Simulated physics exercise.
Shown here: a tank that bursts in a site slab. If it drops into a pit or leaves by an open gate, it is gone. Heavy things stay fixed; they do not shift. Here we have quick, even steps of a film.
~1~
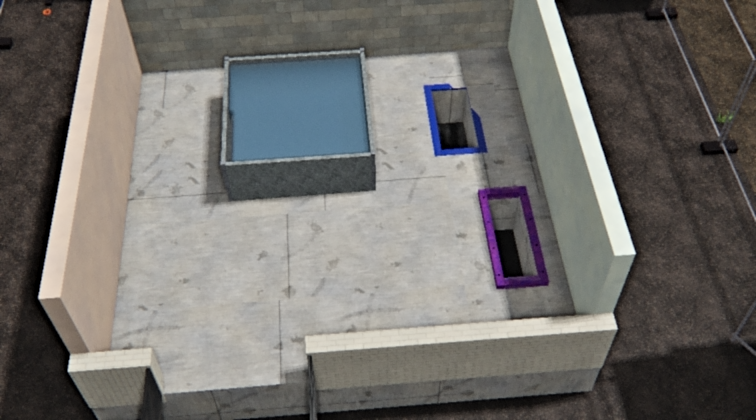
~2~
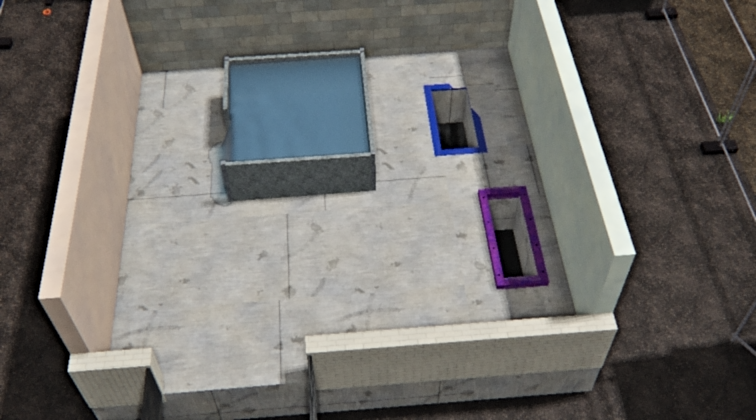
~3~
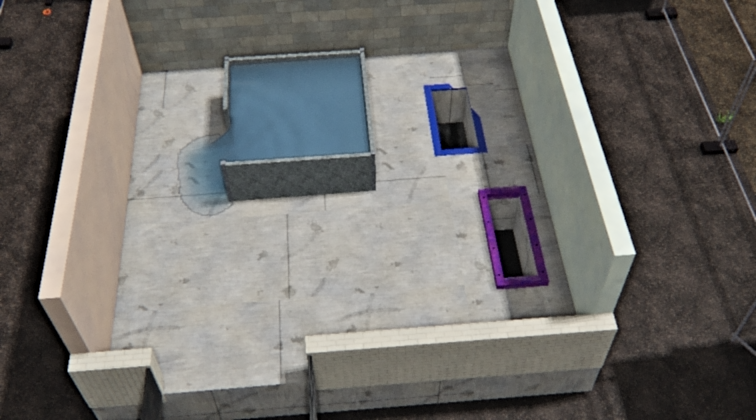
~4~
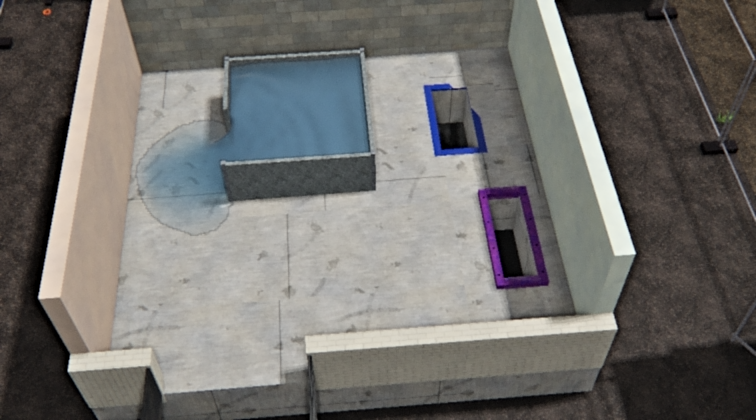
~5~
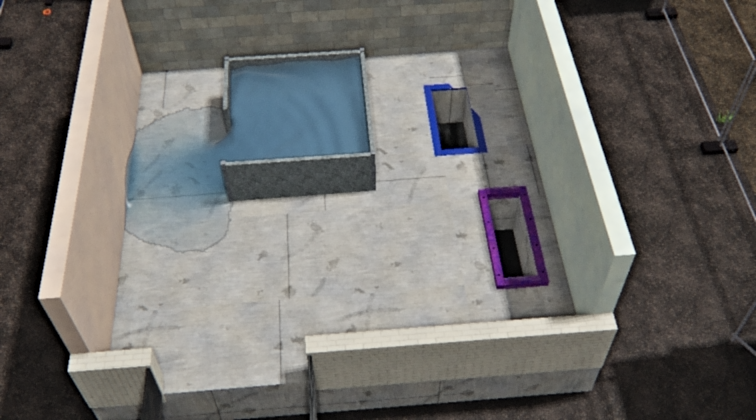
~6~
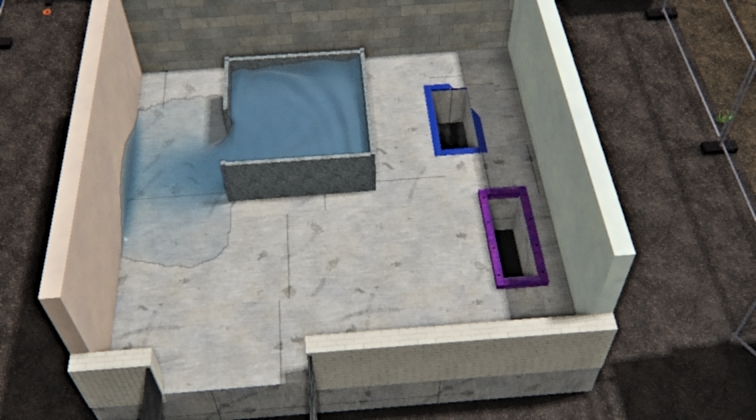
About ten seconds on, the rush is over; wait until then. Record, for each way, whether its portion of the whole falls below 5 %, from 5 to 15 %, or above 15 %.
In order: The gate drains a share exceeding fifteen per cent; the purple pit drains a share short of five per cent; the blue pit drains a share of five to fifteen per cent.
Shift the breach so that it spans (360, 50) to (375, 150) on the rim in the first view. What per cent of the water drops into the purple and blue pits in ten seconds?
Near enough: Purple 6 percent, blue 65 percent.
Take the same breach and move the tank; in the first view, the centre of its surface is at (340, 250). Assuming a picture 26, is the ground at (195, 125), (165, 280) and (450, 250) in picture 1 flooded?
So, first one got wet, second one got wet, third one stays dry.
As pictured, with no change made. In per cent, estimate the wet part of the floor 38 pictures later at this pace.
About 80 per cent.
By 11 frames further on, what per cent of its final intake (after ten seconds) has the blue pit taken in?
By my reckoning, 0 percent.
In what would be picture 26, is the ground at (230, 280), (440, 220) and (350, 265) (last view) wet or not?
One after the other: Under water, not flooded, clear.
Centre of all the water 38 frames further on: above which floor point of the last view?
The water's centre sits above (278, 172).
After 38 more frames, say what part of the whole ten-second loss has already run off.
I'd say about 55 per cent.
A moment on, water covers 20 % of the floor; the gate 0 %, the purple pit 0 %, the blue pit 0 %.
Next, water covers 30 % of the floor; the gate 0 %, the purple pit 0 %, the blue pit 0 %.
Then, water covers 50 % of the floor; the gate 7 %, the purple pit 0 %, the blue pit 0 %.
Later, water covers 80 % of the floor; the gate 17 %, the purple pit 0 %, the blue pit 2 %.
In the end, water covers 100 % of the floor; the gate 26 %, the purple pit 1 %, the blue pit 7 %.
